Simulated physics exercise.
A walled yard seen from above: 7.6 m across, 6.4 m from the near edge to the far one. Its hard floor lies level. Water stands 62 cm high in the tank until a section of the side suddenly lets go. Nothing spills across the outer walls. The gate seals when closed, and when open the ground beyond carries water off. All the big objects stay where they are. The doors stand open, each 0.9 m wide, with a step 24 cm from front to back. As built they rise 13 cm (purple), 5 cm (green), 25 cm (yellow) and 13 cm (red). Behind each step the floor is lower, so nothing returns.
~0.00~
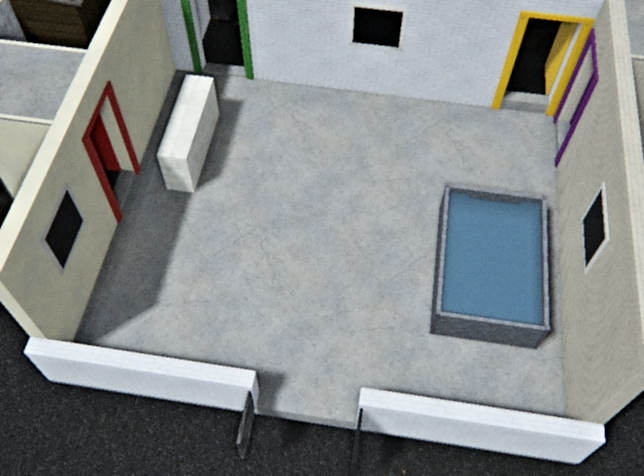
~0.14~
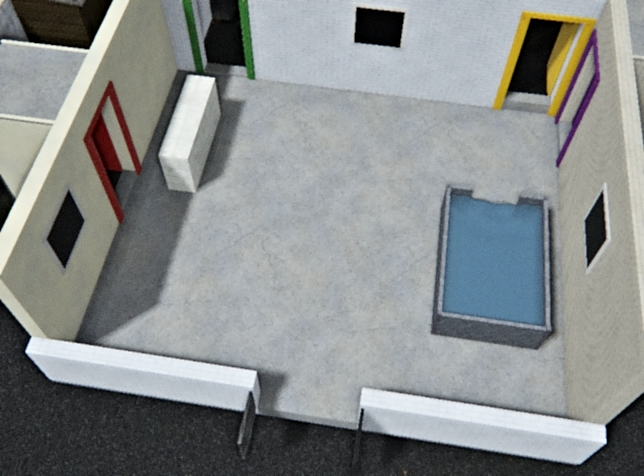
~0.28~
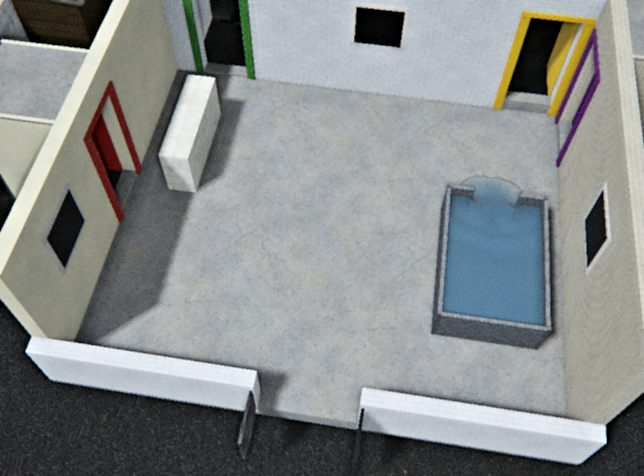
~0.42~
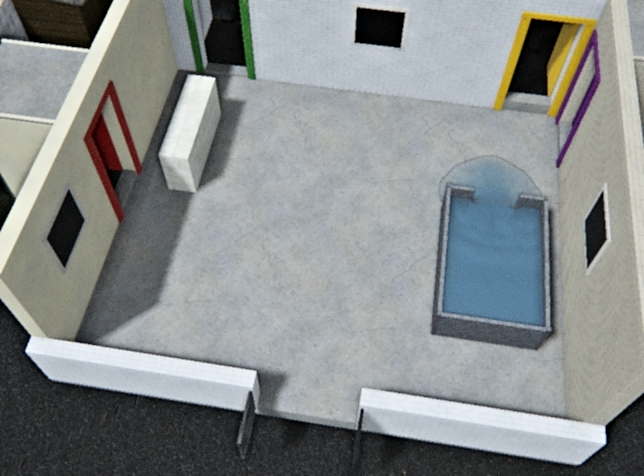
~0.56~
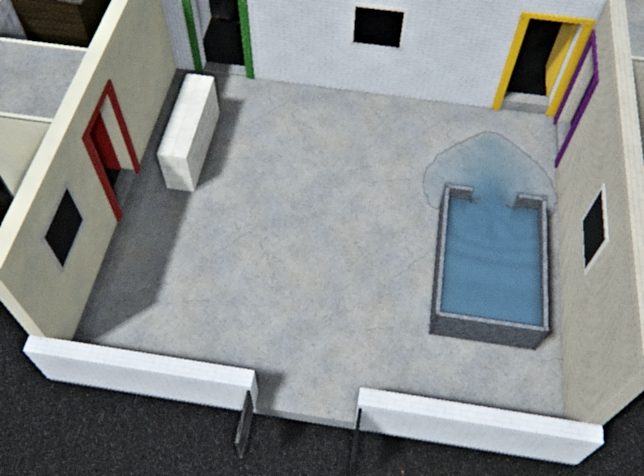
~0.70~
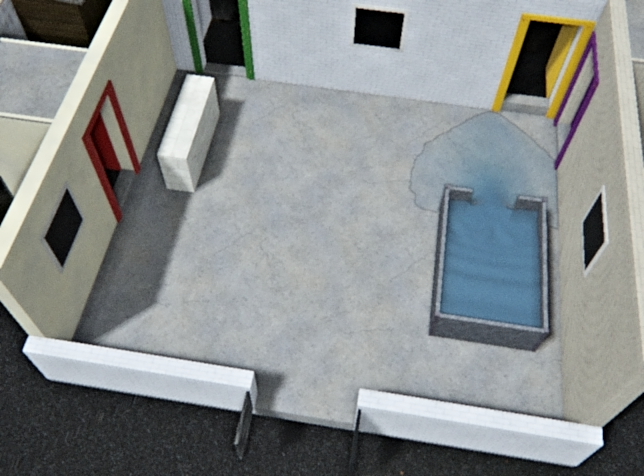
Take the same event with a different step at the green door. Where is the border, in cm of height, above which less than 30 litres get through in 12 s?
Some 6.5 cm above the ground.
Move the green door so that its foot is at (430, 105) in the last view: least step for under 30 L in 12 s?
Roughly 14.5 cm.
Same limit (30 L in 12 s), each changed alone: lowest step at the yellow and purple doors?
Roughly 22 cm at yellow and 18 cm at purple.
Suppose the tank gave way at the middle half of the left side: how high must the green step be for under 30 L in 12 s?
Some 9.0 cm.
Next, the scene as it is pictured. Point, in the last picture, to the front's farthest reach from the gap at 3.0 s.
Around (229, 79).
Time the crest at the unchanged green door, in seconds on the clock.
Near 9.0 s.
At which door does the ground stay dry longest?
Last comes the red one.
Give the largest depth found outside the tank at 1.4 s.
About 38 cm.
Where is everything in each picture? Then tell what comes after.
In the first frame, still water, 62 cm deep, in the tank at (493, 255); the green door at (219, 36) is dry.
In the second frame, the front is at a hidden place, 0.3 m from the gap on the far side; 0.2 m2 of floor is wet, 62 cm left at the back.
In the third frame, the gap is on the far side, the front 0.8 m out at (481, 180); the back of the tank holds 62 cm.
In the fourth frame, water pours out on the far side and has run 1.3 m, to (492, 159); about 6 cm deep outside, 62 cm at the back.
In the fifth frame, the front is at (485, 136), 1.9 m from the gap on the far side; 2.9 m2 of floor is wet, 62 cm left at the back.
In the sixth frame, the front is at (486, 116), 2.4 m from the gap on the far side; 4.3 m2 of floor is wet, 61 cm left at the back; the green door at (220, 36), 6.0 m from the gap, is still 4.4 m from the nearest water.
After 1.4 s water covers 15 % of the floor, deepest (38 cm) near (555, 121); it has not reached the green door.
After 3.0 s water covers 25 % of the floor, deepest (25 cm) near (555, 121); 1 cm at the green door, 0 litres in over its 5 cm step.
After 12.0 s water covers 90 % of the floor, deepest (8 cm) near (65, 360); 7 cm at the green door, 53 litres in over its 5 cm step.
At the green door as built, the water arrived by 3.0 s and peaked near 10 cm at 9.0 s.
Run again over the same 12 s with other heights there, 46 litres in over 5.5 cm, 20 litres over 7.5 cm. The limit of 30 litres is kept from about 6.5 cm up.
